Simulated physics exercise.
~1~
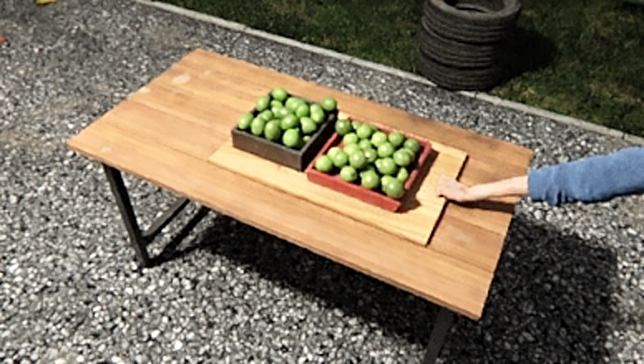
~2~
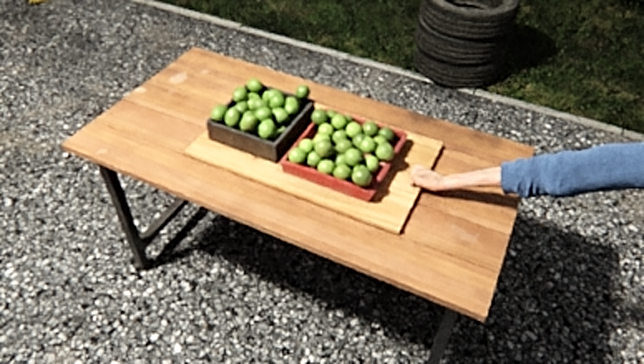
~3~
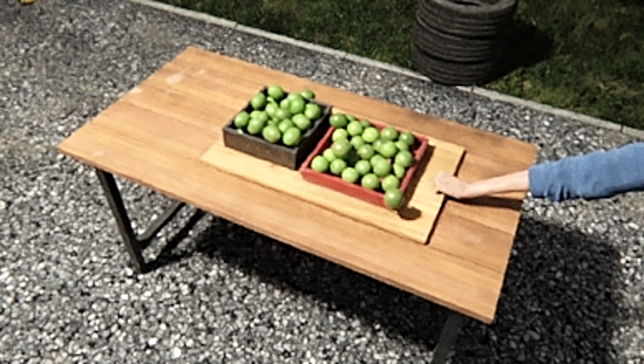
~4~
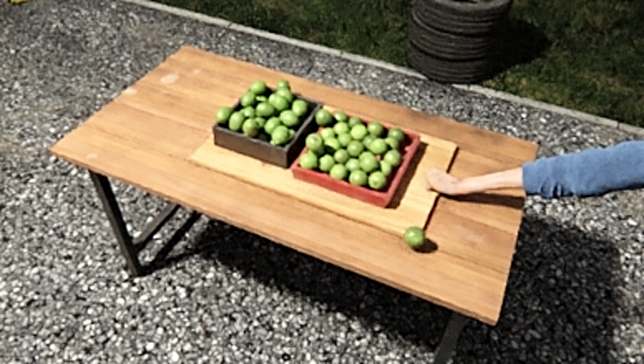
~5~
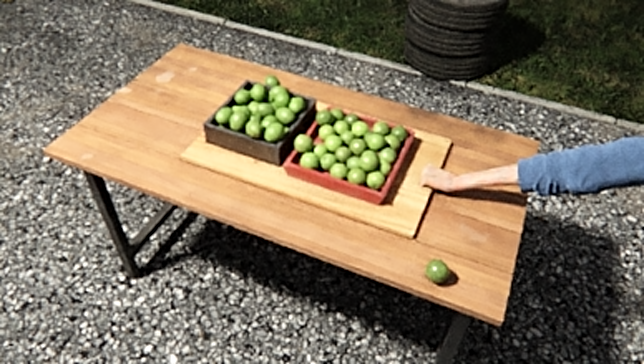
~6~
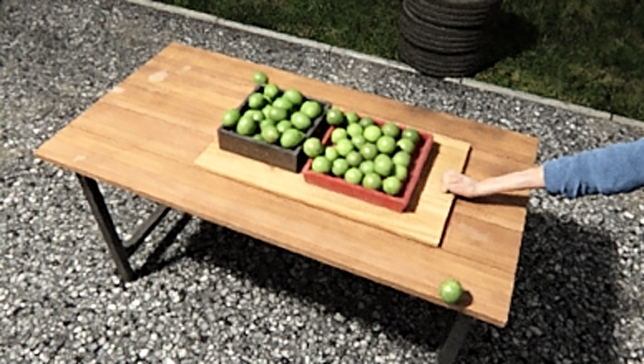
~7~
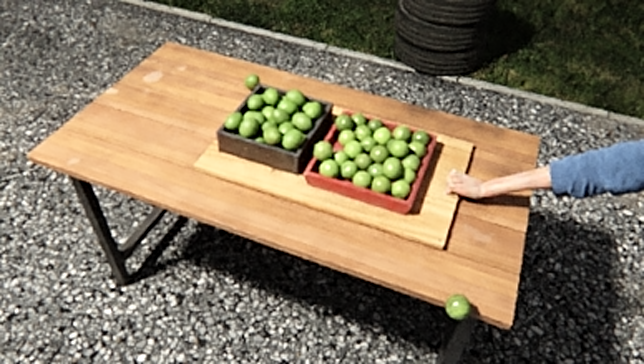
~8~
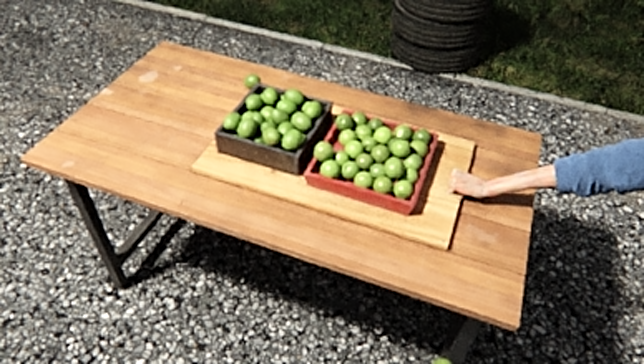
Board under two trays of green fruit sliding left and right by hand, one piece rolling off the table, another resting behind.
